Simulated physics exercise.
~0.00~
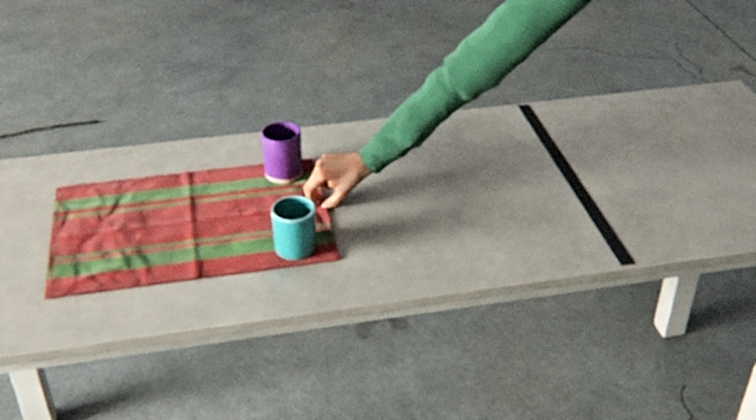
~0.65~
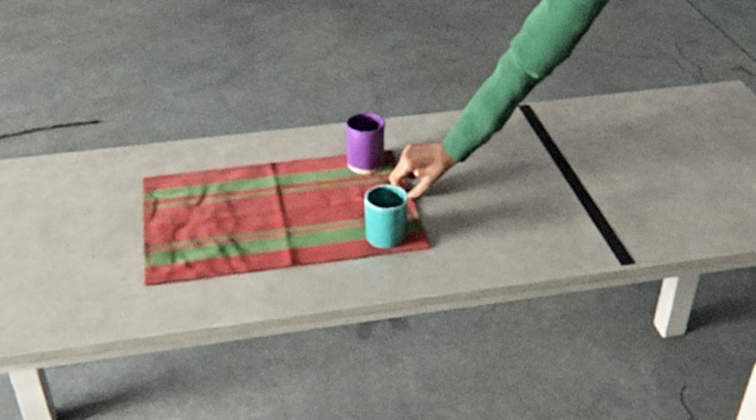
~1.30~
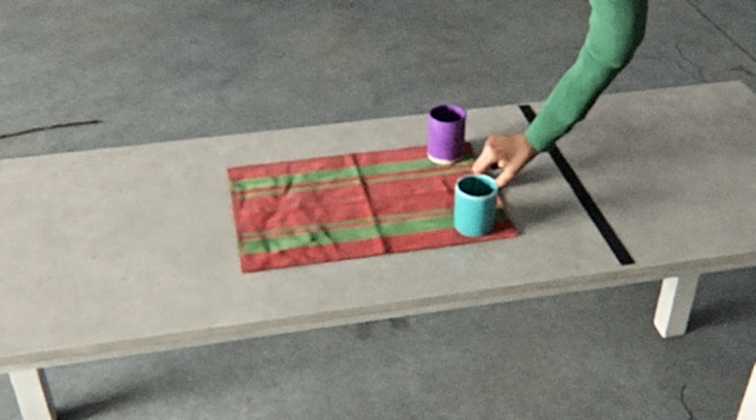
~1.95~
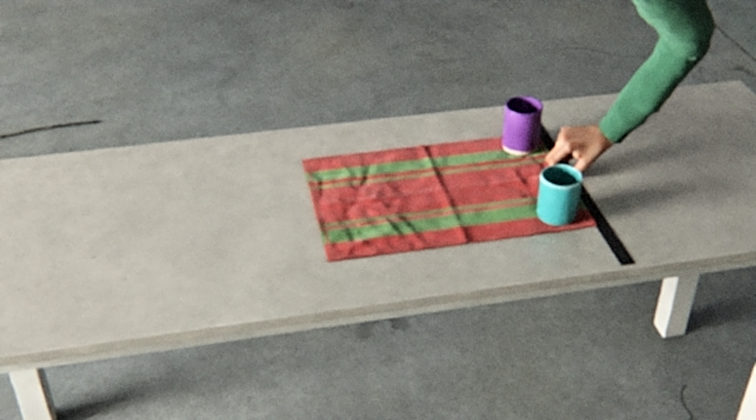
In the video, a hand in a green sleeve pulls a red and green striped cloth carrying a turquoise mug and a purple mug rightward along a gray table, until its edge reaches a black tape line with both mugs still upright on the cloth.
